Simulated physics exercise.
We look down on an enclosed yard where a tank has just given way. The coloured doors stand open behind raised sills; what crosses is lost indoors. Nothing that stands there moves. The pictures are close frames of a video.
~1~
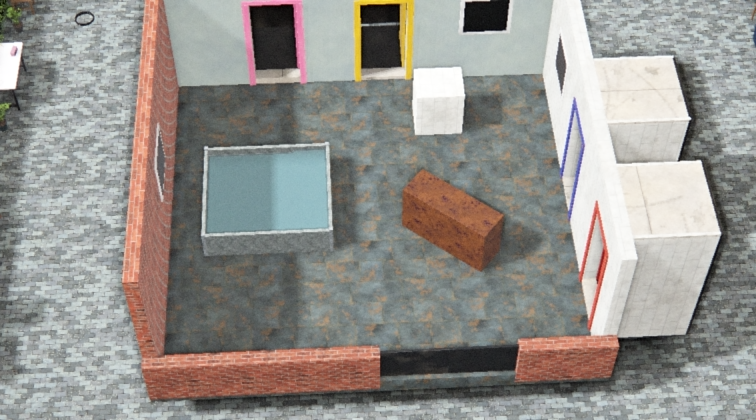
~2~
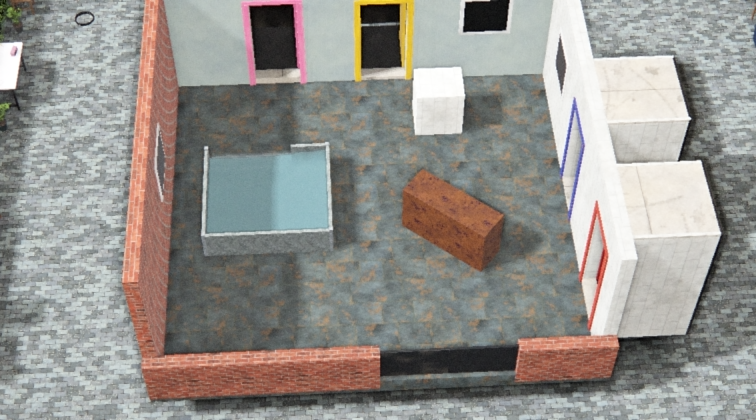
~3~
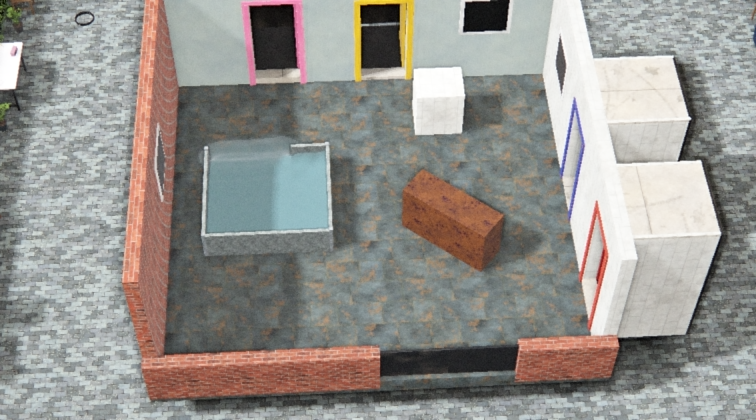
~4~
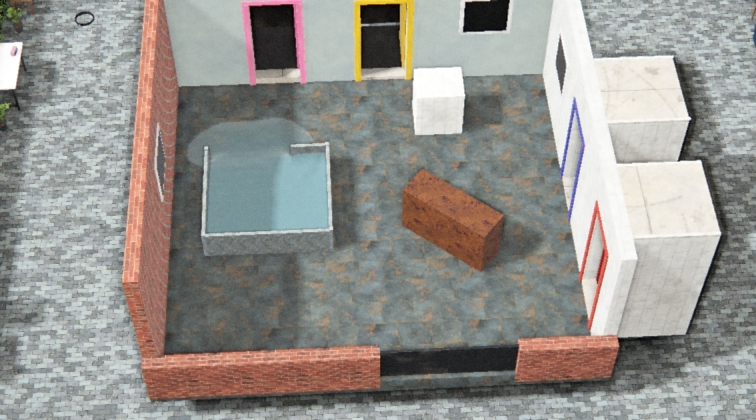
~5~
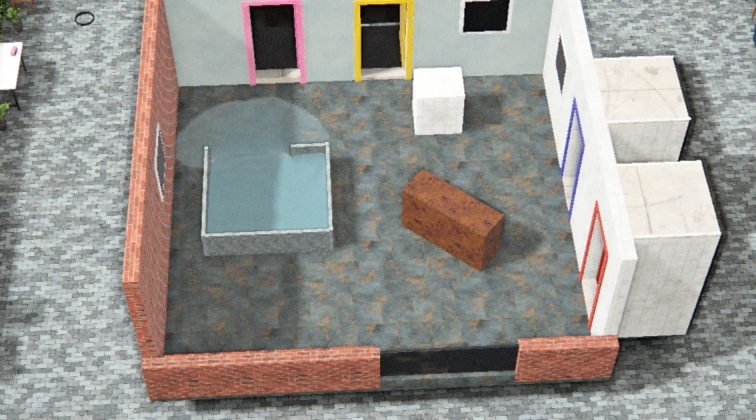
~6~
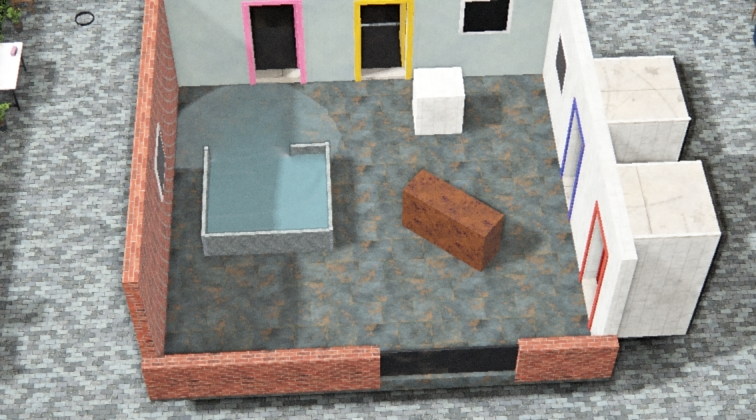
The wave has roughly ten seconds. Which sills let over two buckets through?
One by one: The yellow door holds within the limit; the pink door floods; the blue door holds within the limit; the red door holds within the limit.
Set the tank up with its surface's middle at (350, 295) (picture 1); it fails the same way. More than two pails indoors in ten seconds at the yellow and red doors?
Then: Yellow floods, red is under.
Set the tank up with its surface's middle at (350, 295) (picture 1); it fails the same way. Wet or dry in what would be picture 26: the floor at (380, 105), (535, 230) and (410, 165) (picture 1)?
In that order: Covered, no water, flooded.
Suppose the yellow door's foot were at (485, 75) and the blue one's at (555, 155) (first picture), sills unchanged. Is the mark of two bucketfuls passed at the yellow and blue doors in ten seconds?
In short: Yellow door is under, blue door takes less.
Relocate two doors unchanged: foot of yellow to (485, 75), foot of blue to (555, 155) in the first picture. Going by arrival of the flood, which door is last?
It is the red-painted one.
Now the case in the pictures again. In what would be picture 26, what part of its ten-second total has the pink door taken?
About 90 per cent.
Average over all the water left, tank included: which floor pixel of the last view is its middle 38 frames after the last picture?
At about (314, 160).
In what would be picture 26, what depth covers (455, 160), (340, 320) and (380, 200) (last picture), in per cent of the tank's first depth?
In that order: 0, 0 and 0 per cent.
A moment on, water covers 15 % of the floor; the yellow door not reached, the pink door over two buckets in, the blue door not reached, the red door not reached.
Next, water covers 15 % of the floor; the yellow door wet at the sill, nothing in, the pink door over two buckets in, the blue door not reached, the red door not reached.
Then, water covers 30 % of the floor; the yellow door wet at the sill, nothing in, the pink door far over two buckets in, the blue door not reached, the red door not reached.
Later, water covers 55 % of the floor; the yellow door wet at the sill, nothing in, the pink door far over two buckets in, the blue door wet at the sill, nothing in, the red door not reached.
In the end, water covers 90 % of the floor; the yellow door wet at the sill, nothing in, the pink door far over two buckets in, the blue door wet at the sill, nothing in, the red door wet at the sill, nothing in.
